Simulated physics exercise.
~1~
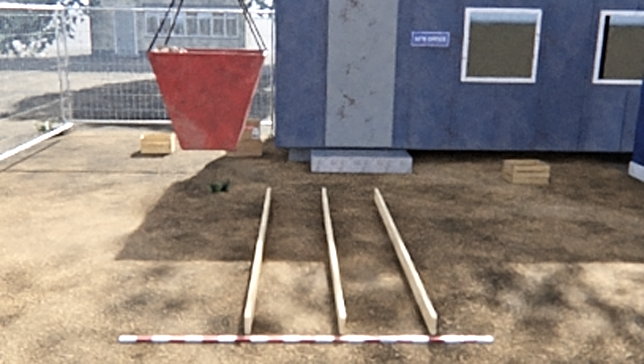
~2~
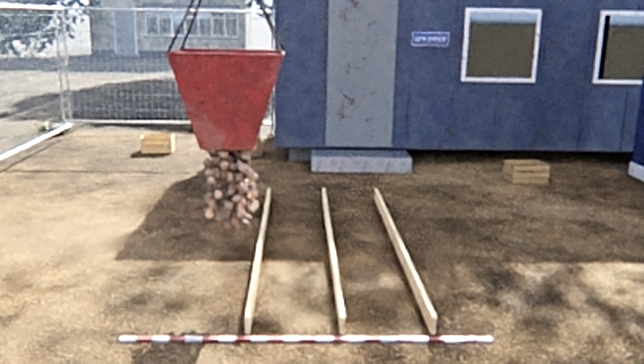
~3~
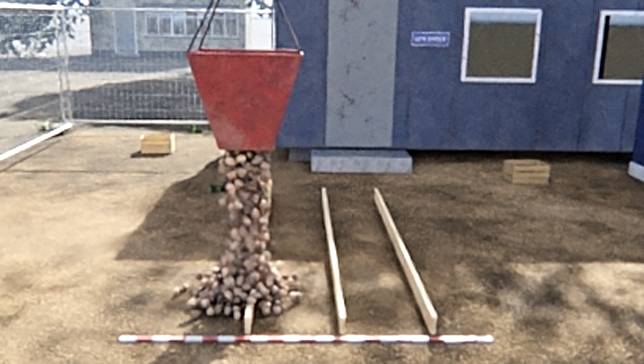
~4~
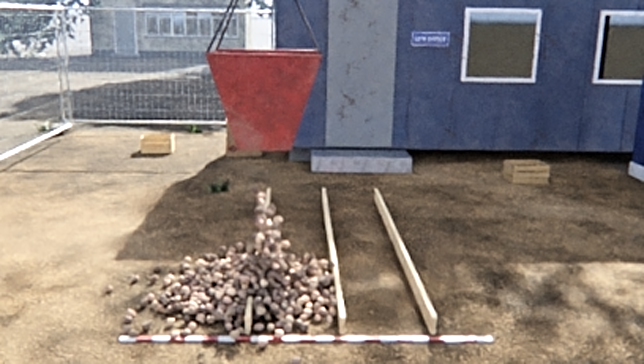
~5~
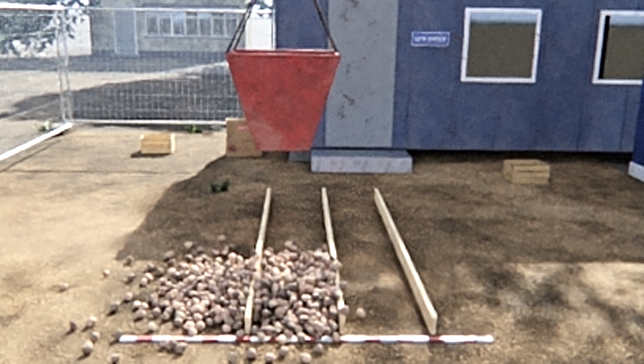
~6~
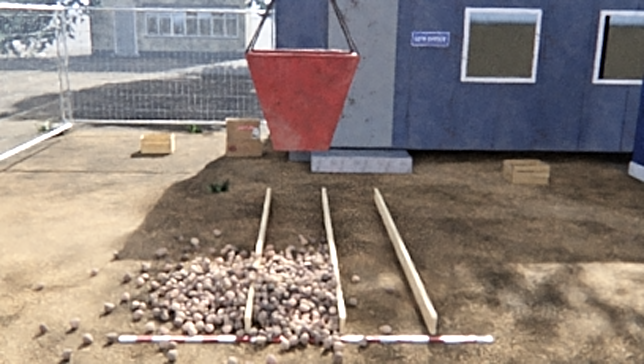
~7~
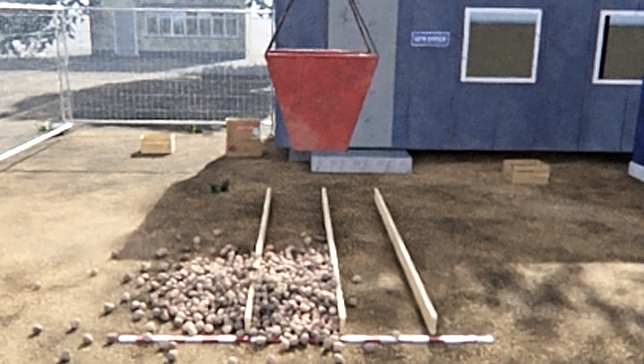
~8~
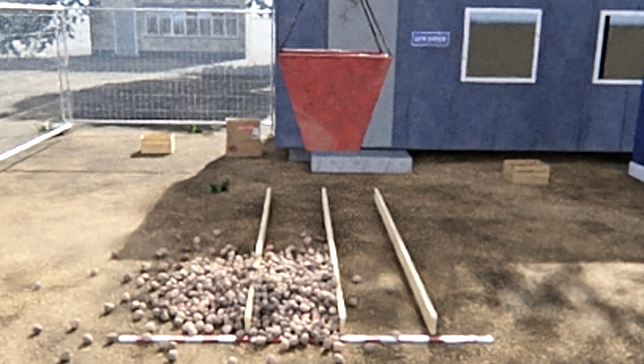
A red skip moves right, dropping stones that settle around and between the left planks.
